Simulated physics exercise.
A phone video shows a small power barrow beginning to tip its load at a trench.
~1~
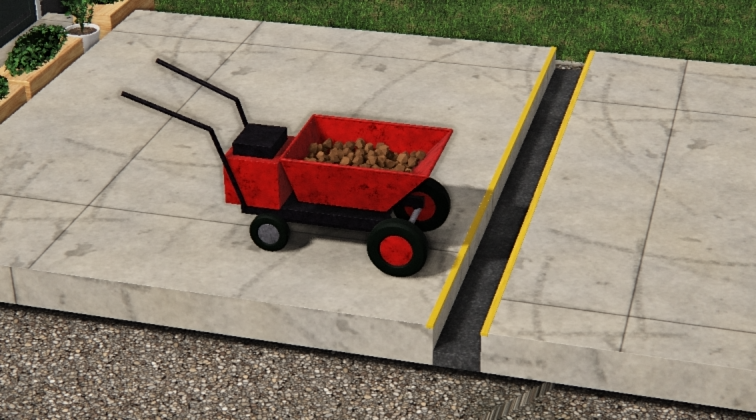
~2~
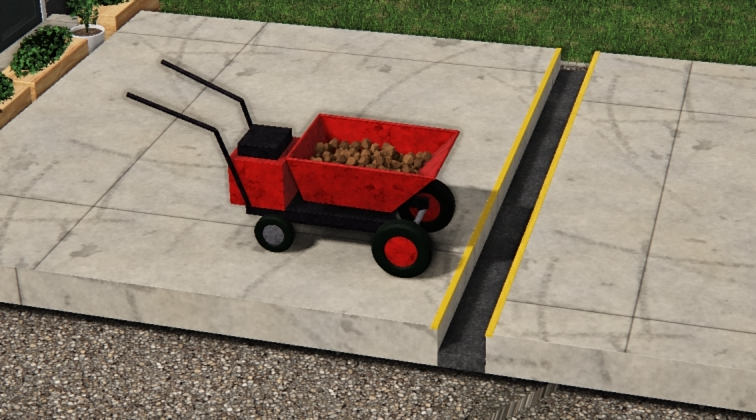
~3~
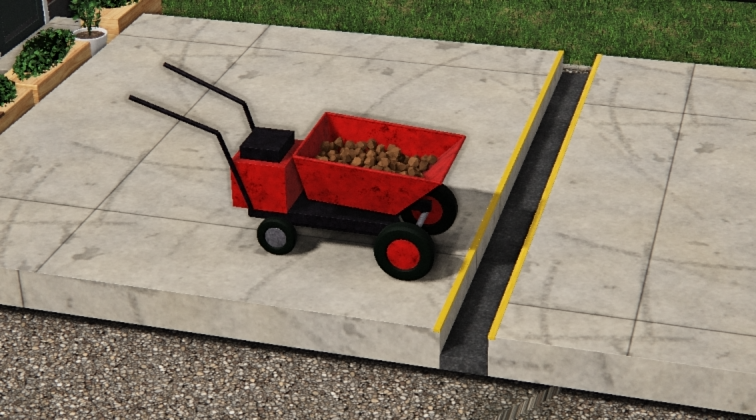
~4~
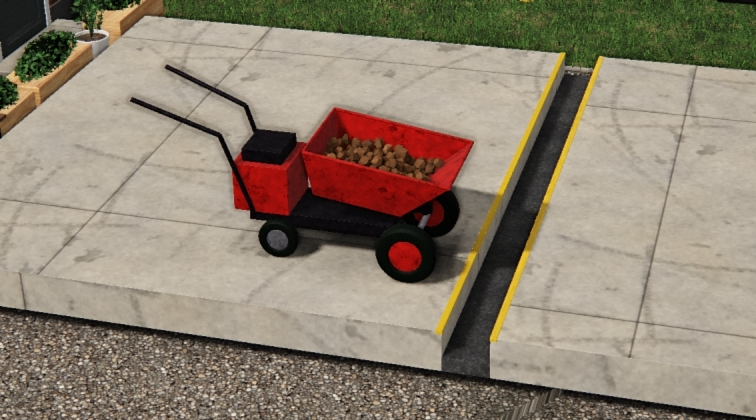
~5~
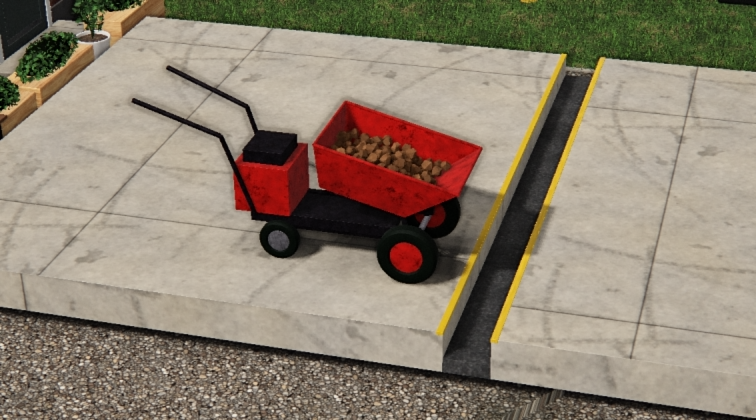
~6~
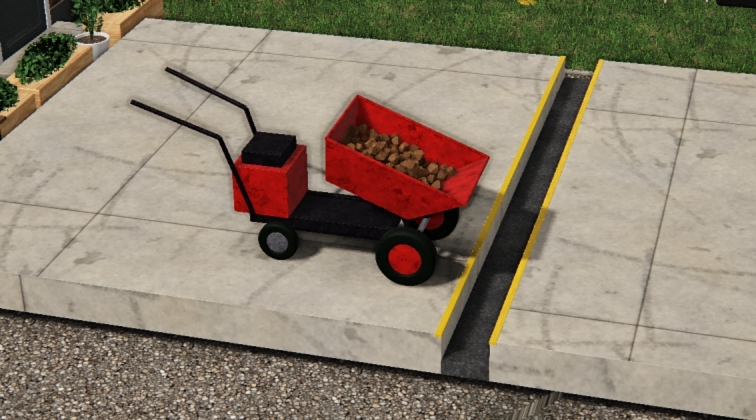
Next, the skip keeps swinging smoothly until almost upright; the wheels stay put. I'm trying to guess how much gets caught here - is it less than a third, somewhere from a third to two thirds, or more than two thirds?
The trench gets below one third of the load.
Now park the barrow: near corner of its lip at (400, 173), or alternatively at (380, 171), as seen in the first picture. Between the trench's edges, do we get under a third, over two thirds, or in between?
Record - trial one: Above two thirds; trial two: Over two thirds.
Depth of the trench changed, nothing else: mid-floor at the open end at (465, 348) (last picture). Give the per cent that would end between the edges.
Around 10 percent.
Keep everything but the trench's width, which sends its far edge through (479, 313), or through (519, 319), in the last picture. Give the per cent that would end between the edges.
0 % then 60 %, roughly.
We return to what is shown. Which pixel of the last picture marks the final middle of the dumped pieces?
Centre at rest, last view: Approx. (552, 278).
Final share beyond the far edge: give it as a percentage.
Around 70 %.
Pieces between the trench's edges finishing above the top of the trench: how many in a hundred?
Close to 15 per cent.
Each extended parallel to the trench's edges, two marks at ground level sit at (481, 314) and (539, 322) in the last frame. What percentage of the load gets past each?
First 80 in a hundred, second 40 in a hundred.
Soon after the last picture, skip tipped steeply; all in the skip.
A little later, skip tipped right over; about half in the skip; a small part in or heaped over the trench; about half beyond it; a stray few falling.
Later still, skip tipped right over; about a quarter in the skip; a small part in or heaped over the trench; about two thirds beyond it.
By the end, skip tipped right over; a small part in the skip; about a quarter in or heaped over the trench; about two thirds beyond it.
